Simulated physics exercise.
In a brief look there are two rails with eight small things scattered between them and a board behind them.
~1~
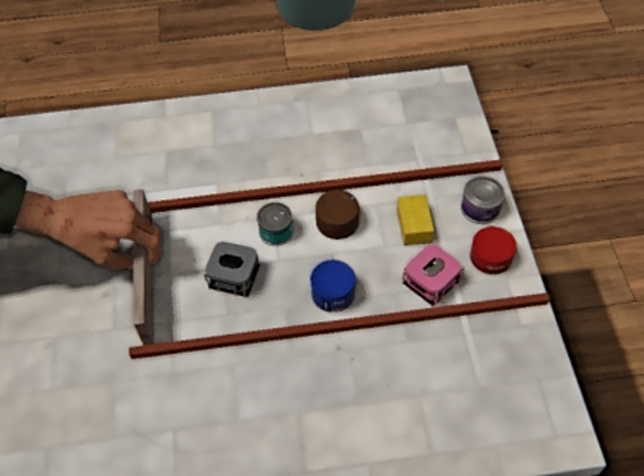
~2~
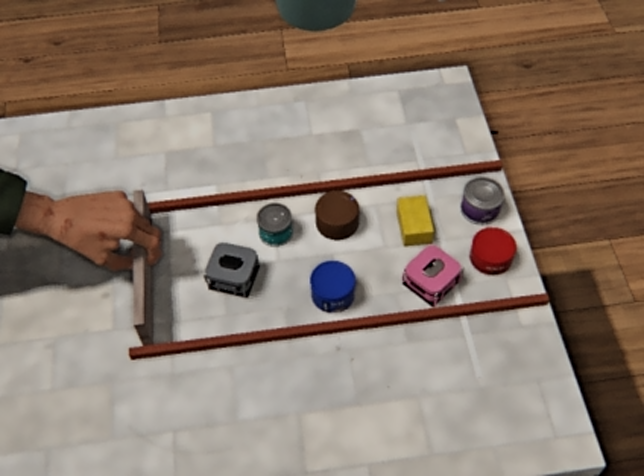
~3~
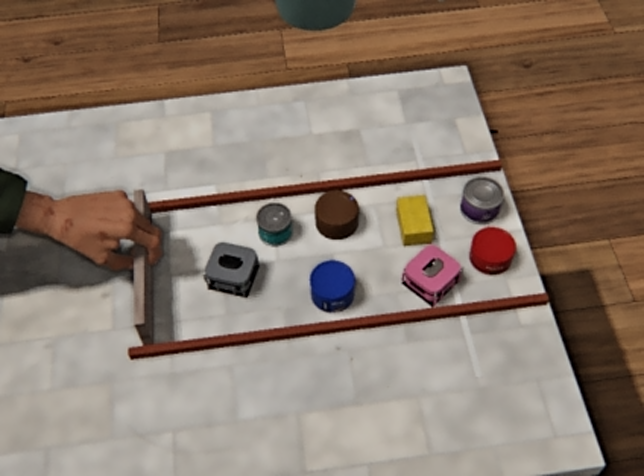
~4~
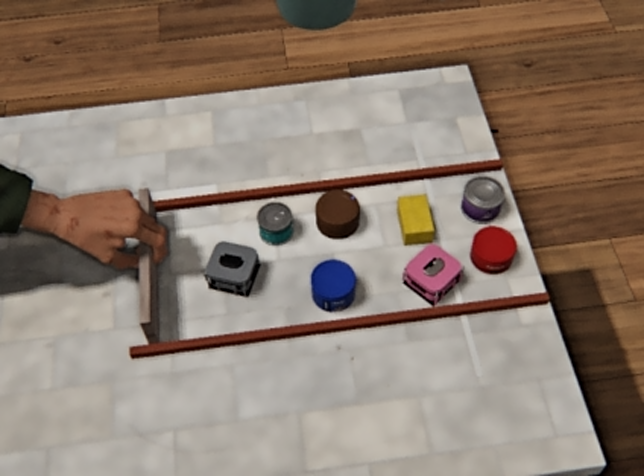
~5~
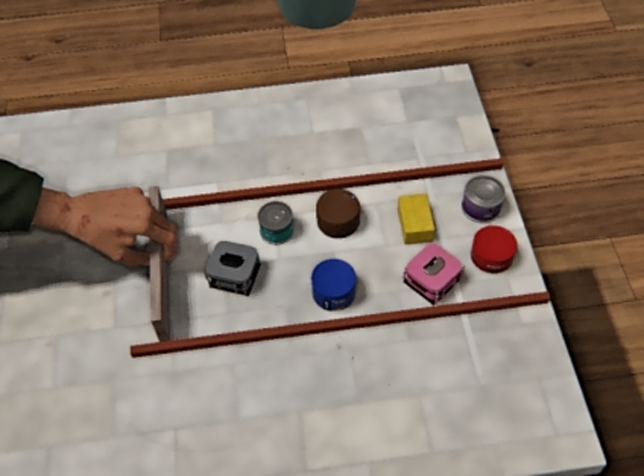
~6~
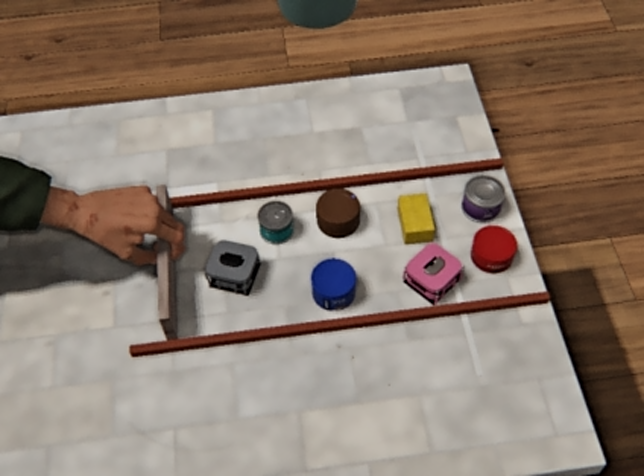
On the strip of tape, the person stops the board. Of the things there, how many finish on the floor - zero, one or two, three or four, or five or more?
One or two finish on the floor.
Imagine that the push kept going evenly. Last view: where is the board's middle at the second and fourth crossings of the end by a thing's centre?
About (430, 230) and about (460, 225).
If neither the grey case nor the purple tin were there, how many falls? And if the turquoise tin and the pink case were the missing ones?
It would be 1 and 1.
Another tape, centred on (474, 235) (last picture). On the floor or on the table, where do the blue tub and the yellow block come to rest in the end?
The blue tub? It does not drop. The yellow block? It heads down.
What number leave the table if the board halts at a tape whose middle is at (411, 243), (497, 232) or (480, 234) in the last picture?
Try 1: 0; try 2: 5; try 3: 5.
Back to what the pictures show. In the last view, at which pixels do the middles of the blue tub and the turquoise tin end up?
Listed as asked: First (476, 266), and then (452, 198).
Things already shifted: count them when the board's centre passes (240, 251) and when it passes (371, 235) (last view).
The counts are 1 and 6.
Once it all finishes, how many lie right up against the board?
Contact count: 3.
A little later, none off yet; purple tin at rest near (483, 199); red tub at rest near (493, 250); pink case at rest near (433, 273).
Next, none off yet; purple tin shifted a little near (497, 192); red tub shifted a little near (515, 246); pink case shifted about its own width near (481, 266).
When it is over, the number that fall off is one or two; down, red tub and purple tin.
